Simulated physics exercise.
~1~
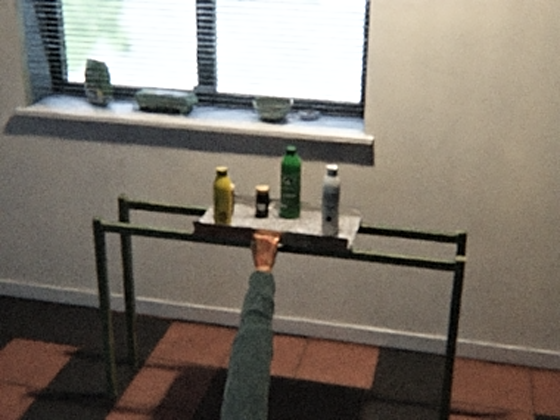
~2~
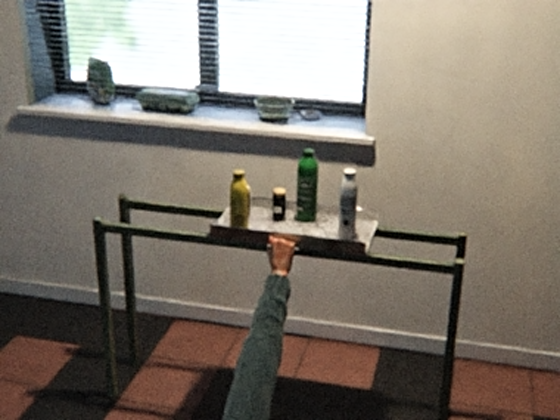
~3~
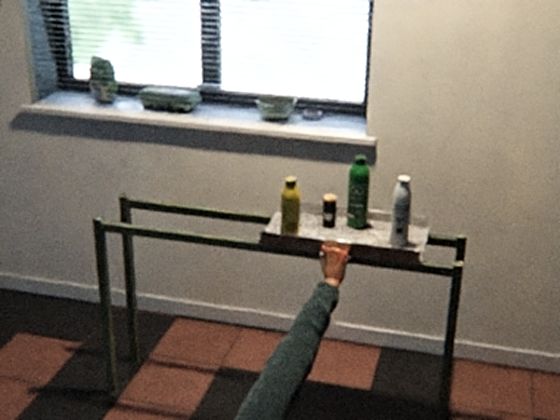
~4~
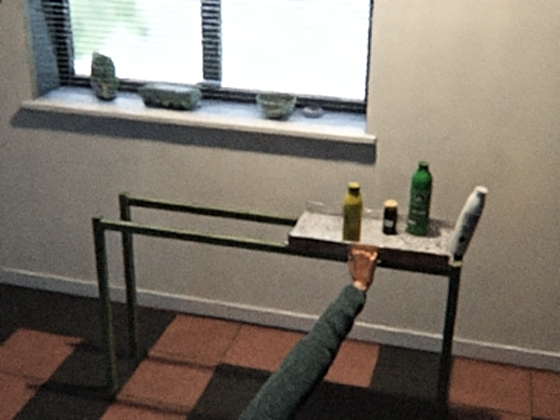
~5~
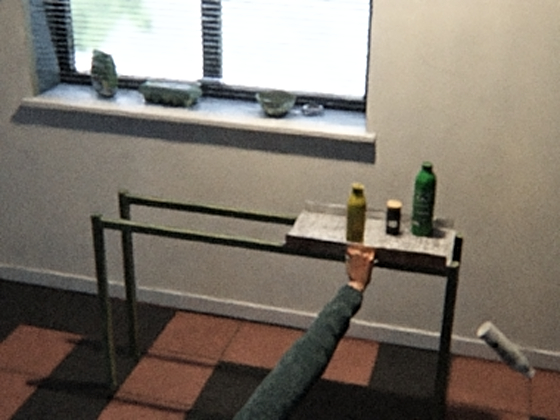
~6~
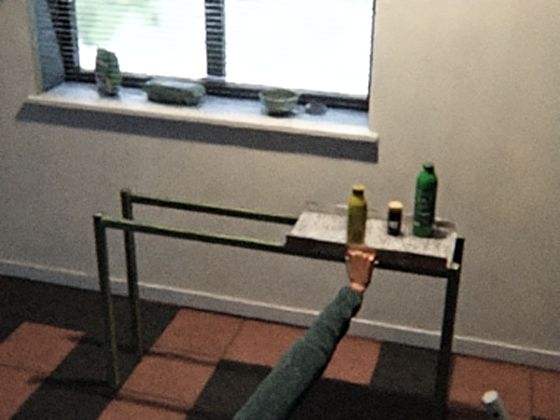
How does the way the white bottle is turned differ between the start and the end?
At the start the white bottle stands upright on the tray, and at the end it is upside down, below the tray at the lower right.
